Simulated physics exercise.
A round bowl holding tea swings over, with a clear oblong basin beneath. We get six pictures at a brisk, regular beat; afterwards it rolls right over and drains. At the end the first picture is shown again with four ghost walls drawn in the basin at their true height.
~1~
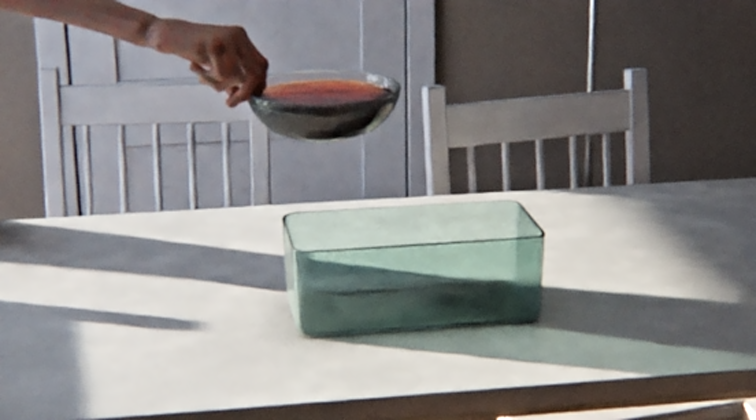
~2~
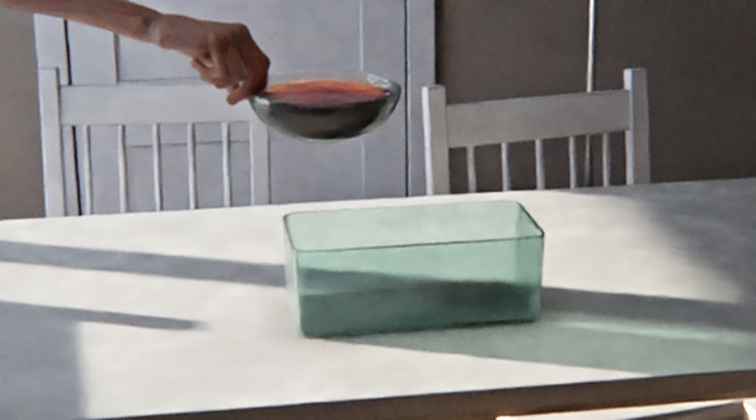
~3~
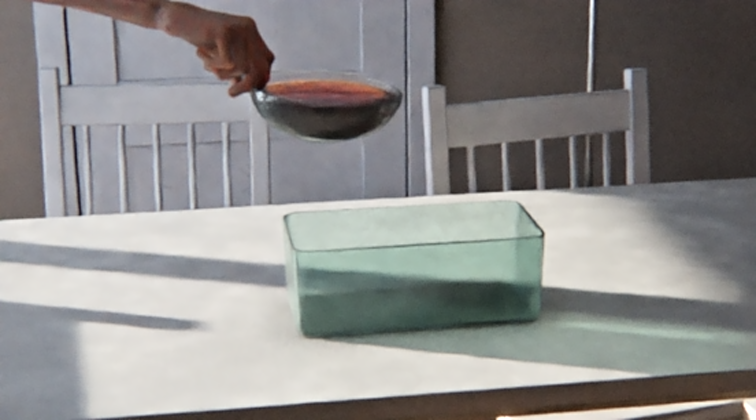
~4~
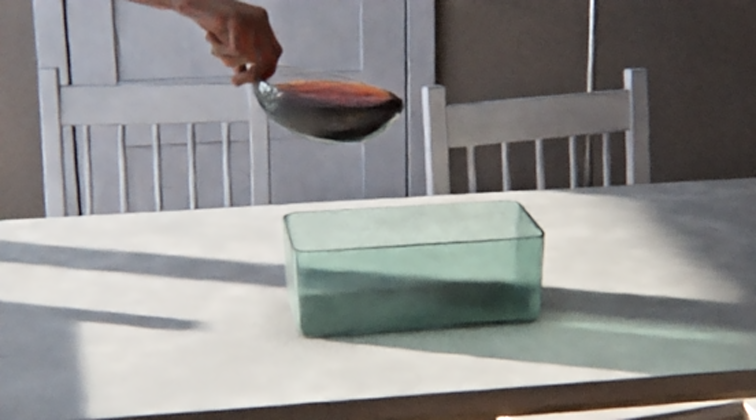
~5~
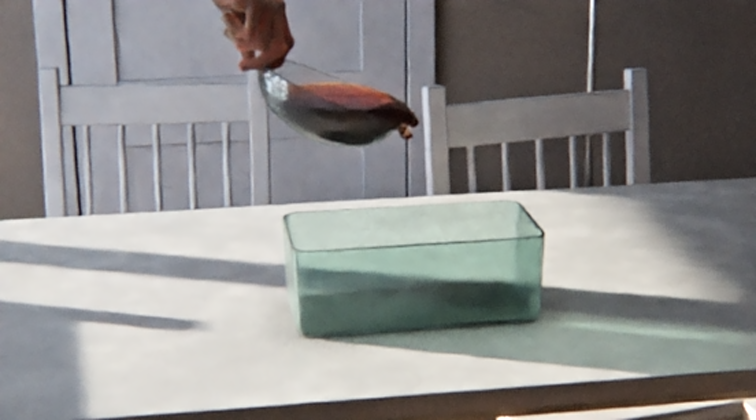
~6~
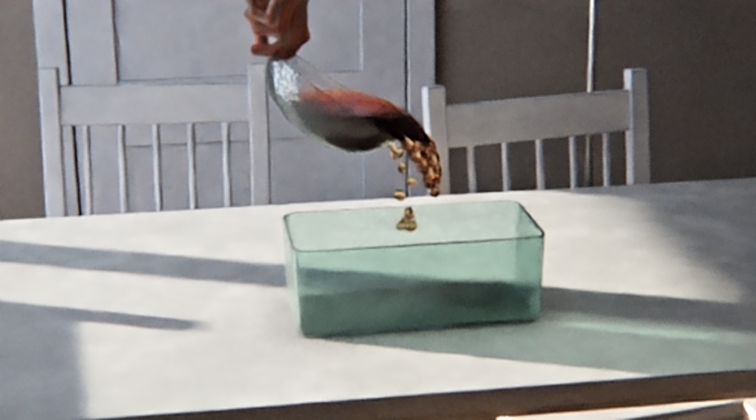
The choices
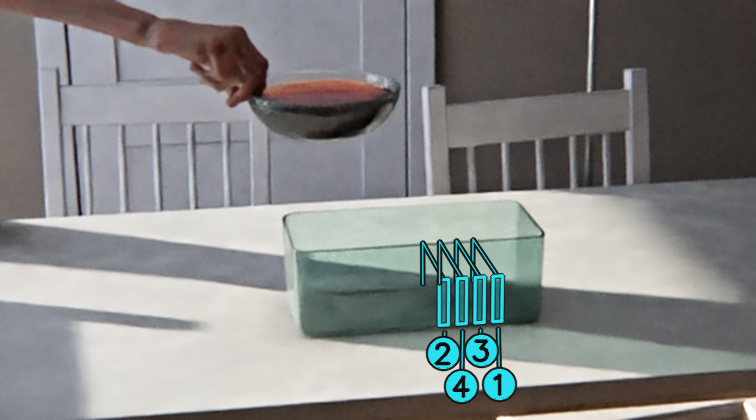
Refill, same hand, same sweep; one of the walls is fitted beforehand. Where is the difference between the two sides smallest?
The best slot is 4.
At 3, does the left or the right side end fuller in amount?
The left one.
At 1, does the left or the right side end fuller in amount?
More ends on the left.
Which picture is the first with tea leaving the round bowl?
Picture 4.
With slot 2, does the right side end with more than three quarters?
No.
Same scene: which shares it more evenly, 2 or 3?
That would be 2.
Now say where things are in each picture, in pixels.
The first picture shows upright, lip at (397, 83); basin from (296, 335) to (540, 318); nothing has left yet.
The second picture shows upright, lip at (398, 85); nothing has left yet.
The third picture shows tipped about 6°, lip at (399, 91); nothing has left yet.
The fourth picture shows tipped about 14°, lip at (401, 101); tea is over the lip, down to (401, 101).
The fifth picture shows tipped about 24°, lip at (400, 115); tea is over the lip, down to (405, 136).
The sixth picture shows tipped about 36°, lip at (397, 130); tea is over the lip, down to (399, 225).
On the marked copy, 1 at (498, 328); 2 at (444, 331); 3 at (480, 329); 4 at (462, 330).
Choosing 1, about 91 % ends left of the wall and 2 % right of it; 7 % is lost outside.
Choosing 2, about 31 % ends left of the wall and 66 % right of it; 3 % is lost outside.
Choosing 3, about 76 % ends left of the wall and 18 % right of it; 5 % is lost outside.
Choosing 4, about 51 % ends left of the wall and 45 % right of it; 4 % is lost outside.
